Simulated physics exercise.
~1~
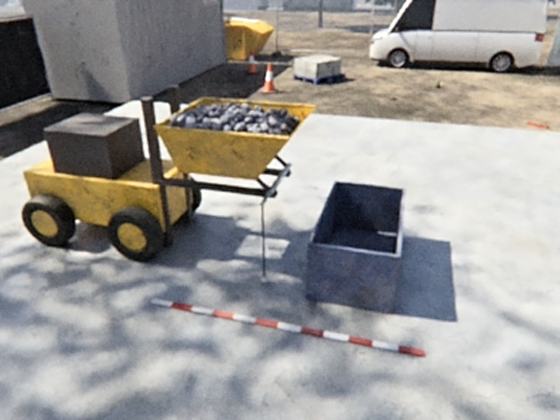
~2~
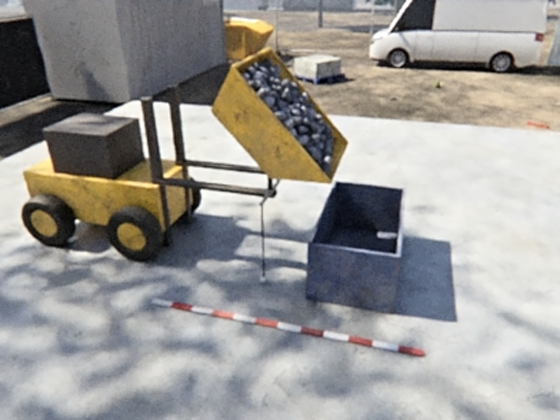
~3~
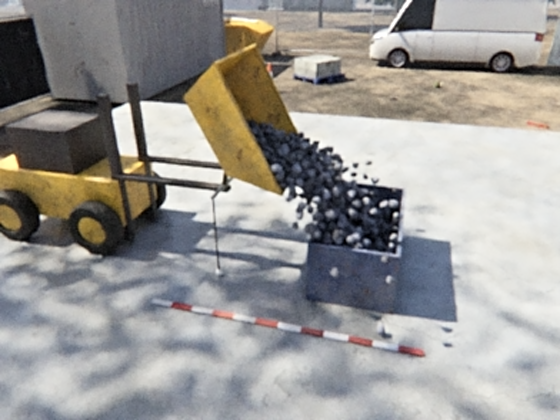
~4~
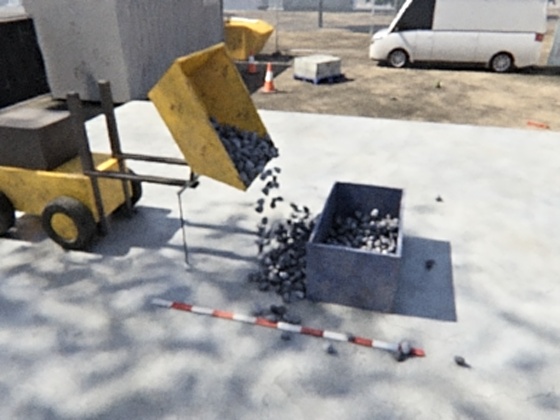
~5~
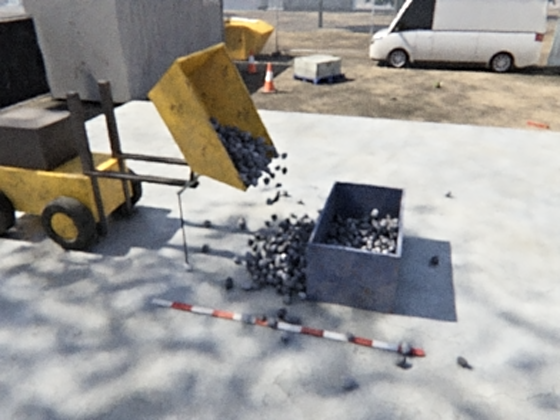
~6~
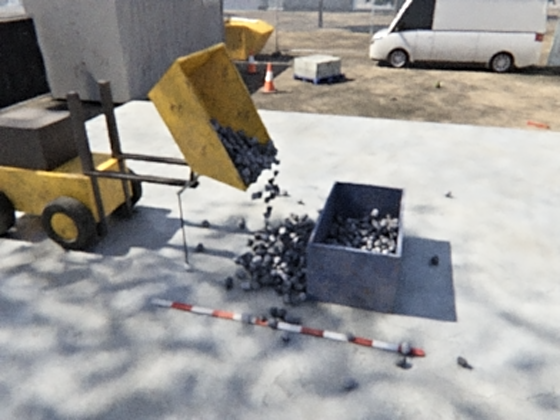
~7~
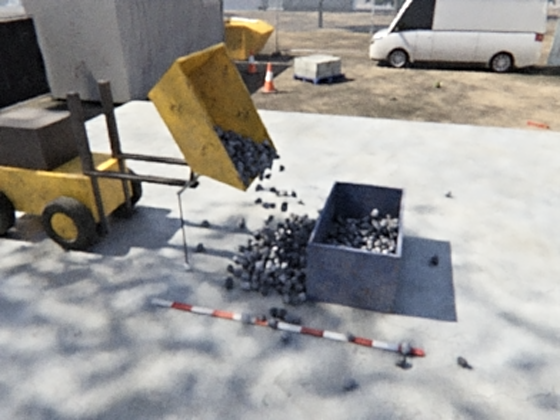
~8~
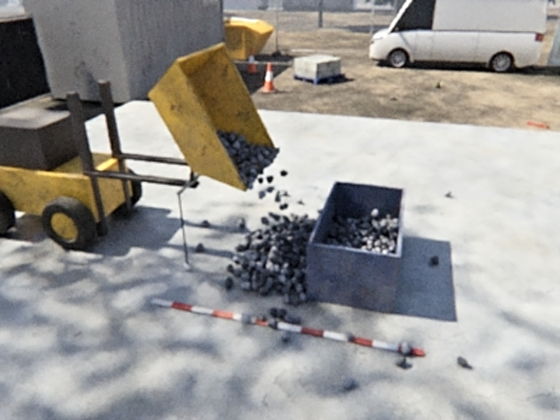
A small yellow fork truck holds a yellow skip heaped with dark grey stones, level beside an open grey bin on a pale concrete yard. The skip tips steeply to the right, its load still inside at first. Then stones pour over the lip into the bin while the truck draws back to the left. With the skip farther away, the stream falls short and heaps against the bin's near side, a few strays scattering around the striped rod. At the end the skip stays tilted with some stones left inside, and the bin is partly filled.
